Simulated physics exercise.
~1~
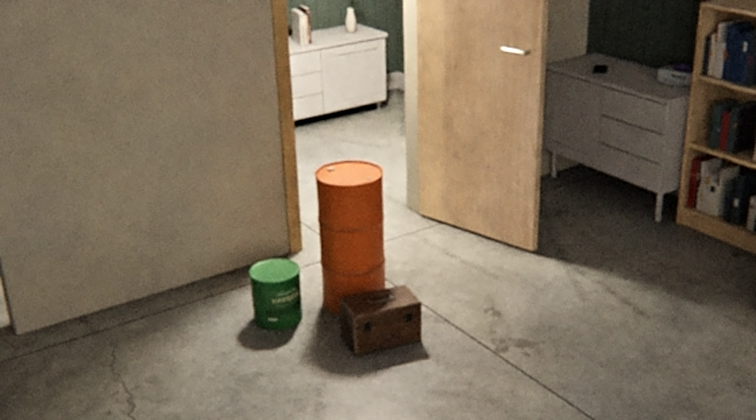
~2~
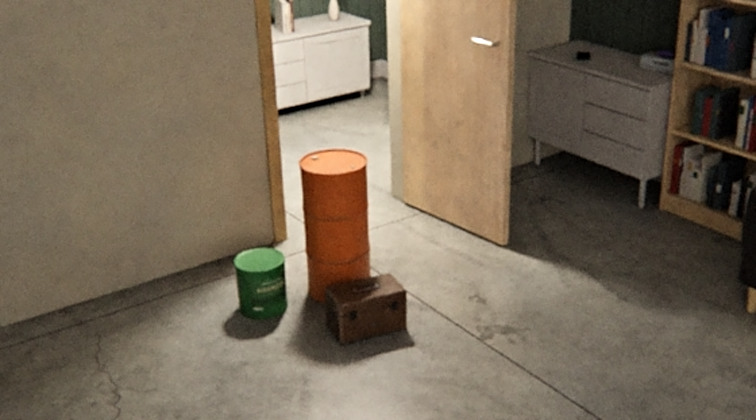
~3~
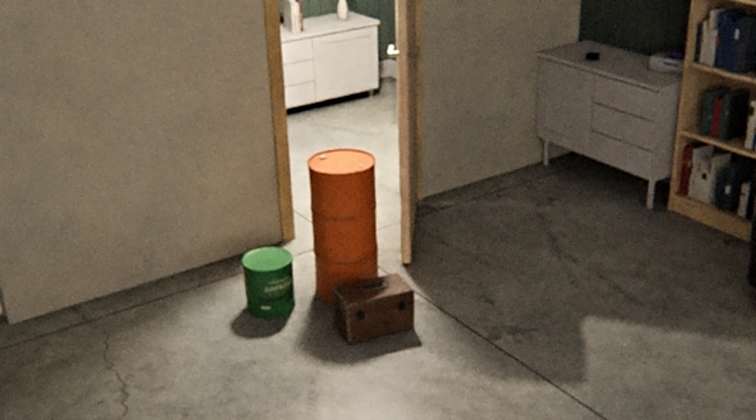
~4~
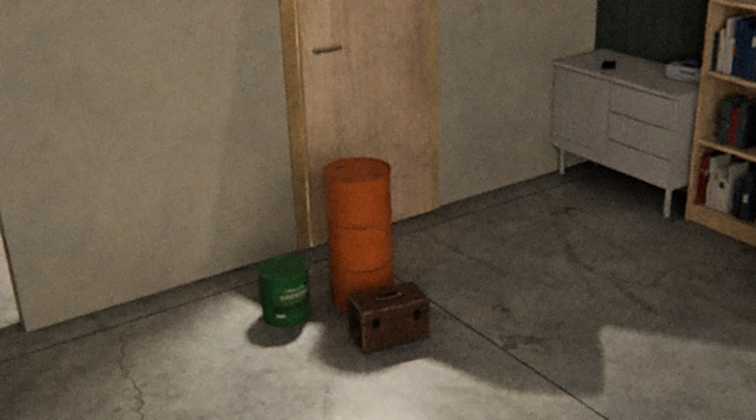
A wooden room door, standing wide open at first, swings steadily inward behind an orange drum, a green pail and a brown toolbox on the concrete floor. It clears all three objects without disturbing them and ends closed in its frame, hiding the room beyond.
